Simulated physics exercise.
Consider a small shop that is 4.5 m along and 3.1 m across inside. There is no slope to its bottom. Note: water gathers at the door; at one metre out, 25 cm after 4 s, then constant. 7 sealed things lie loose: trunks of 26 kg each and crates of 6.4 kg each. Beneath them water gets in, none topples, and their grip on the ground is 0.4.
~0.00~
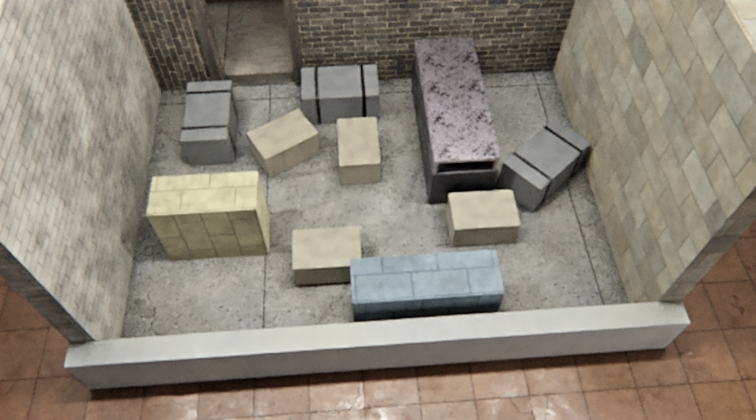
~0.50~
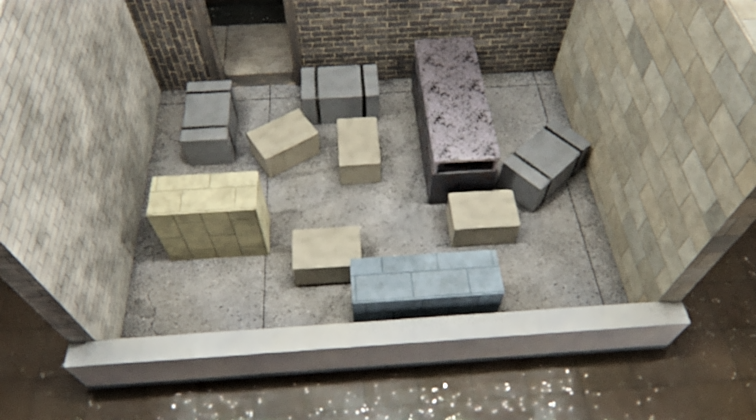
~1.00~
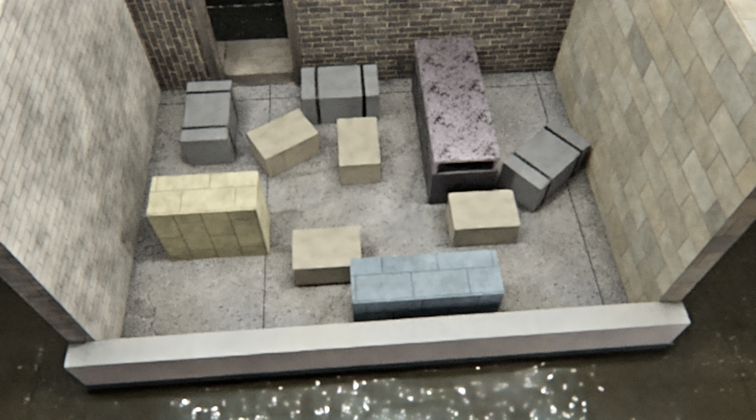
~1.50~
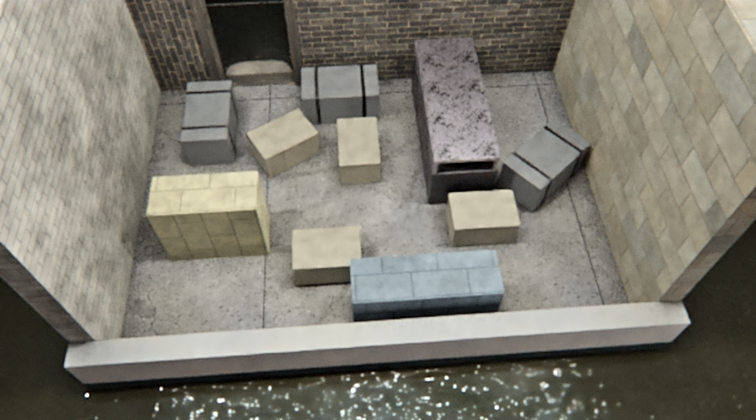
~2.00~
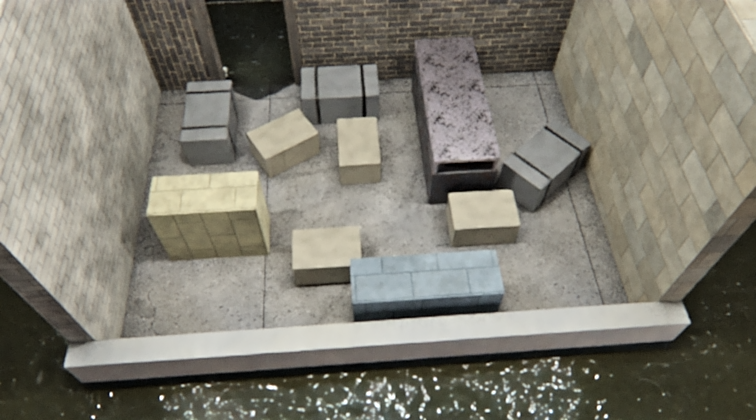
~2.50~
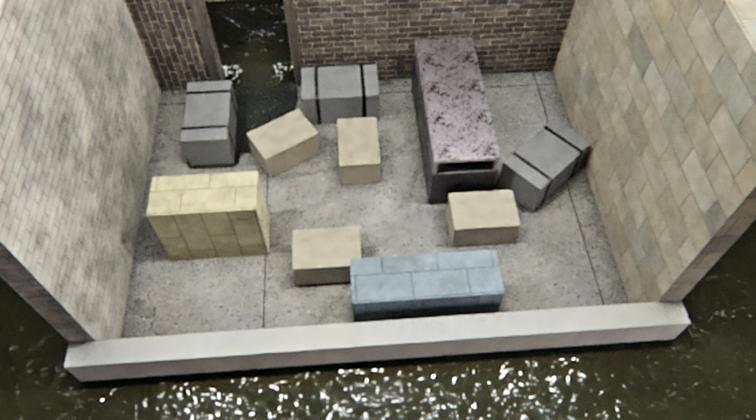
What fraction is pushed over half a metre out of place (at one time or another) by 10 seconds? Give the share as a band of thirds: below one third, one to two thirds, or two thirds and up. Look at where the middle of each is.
The share is one to two thirds.
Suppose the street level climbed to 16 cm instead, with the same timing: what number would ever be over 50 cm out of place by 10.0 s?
With that change, 2 of them.
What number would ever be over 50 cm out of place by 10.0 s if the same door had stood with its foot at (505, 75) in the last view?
Result: 4.
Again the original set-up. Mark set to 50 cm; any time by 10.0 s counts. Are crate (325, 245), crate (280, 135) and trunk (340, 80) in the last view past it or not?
Beyond, beyond, within.
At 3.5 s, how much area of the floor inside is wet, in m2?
Roughly 2.0 m2.
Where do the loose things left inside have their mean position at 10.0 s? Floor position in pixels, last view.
Roughly at (407, 191).
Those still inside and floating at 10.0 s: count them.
I'd say 5 of them.
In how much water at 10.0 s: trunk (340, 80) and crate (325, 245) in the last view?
Depths: Near 5 cm, then near 9 cm.
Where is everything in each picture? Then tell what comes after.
In the first picture, a trunk at (340, 81), on the bottom; a crate at (484, 209) rests on the ground; 0.0 m2 under water; 0 of 7 have shifted.
In the second picture, a trunk at (340, 81), on the bottom; a crate at (484, 209) rests on the ground; water covers 0.0 m2; 0 of 7 have shifted.
In the third picture, a trunk at (340, 81) rests on the ground; a crate at (484, 209) rests on the ground; 0.0 m2 under water; 0 of 7 have shifted.
In the fourth picture, a trunk at (340, 81) rests on the ground; a crate at (484, 209), on the bottom; water covers 0.0 m2; 0 of 7 have shifted.
In the fifth picture, a trunk at (340, 81), on the bottom; a crate at (484, 209) rests on the ground; water covers 0.1 m2; 0 of 7 have shifted.
In the sixth picture, a trunk at (340, 81) rests on the ground; a crate at (484, 209) rests on the ground; water covers 0.6 m2; 0 of 7 have shifted.
After 3.5 s 0 of 7 are over 50 cm from their spots; 0 afloat.
After 4.5 s 1 of 7 are over 50 cm from their spots; 0 afloat.
After 7.0 s 2 of 7 are over 50 cm from their spots; 3 afloat.
After 10.0 s 2 of 7 are over 50 cm from their spots, and 3 have been at some point; 5 afloat.
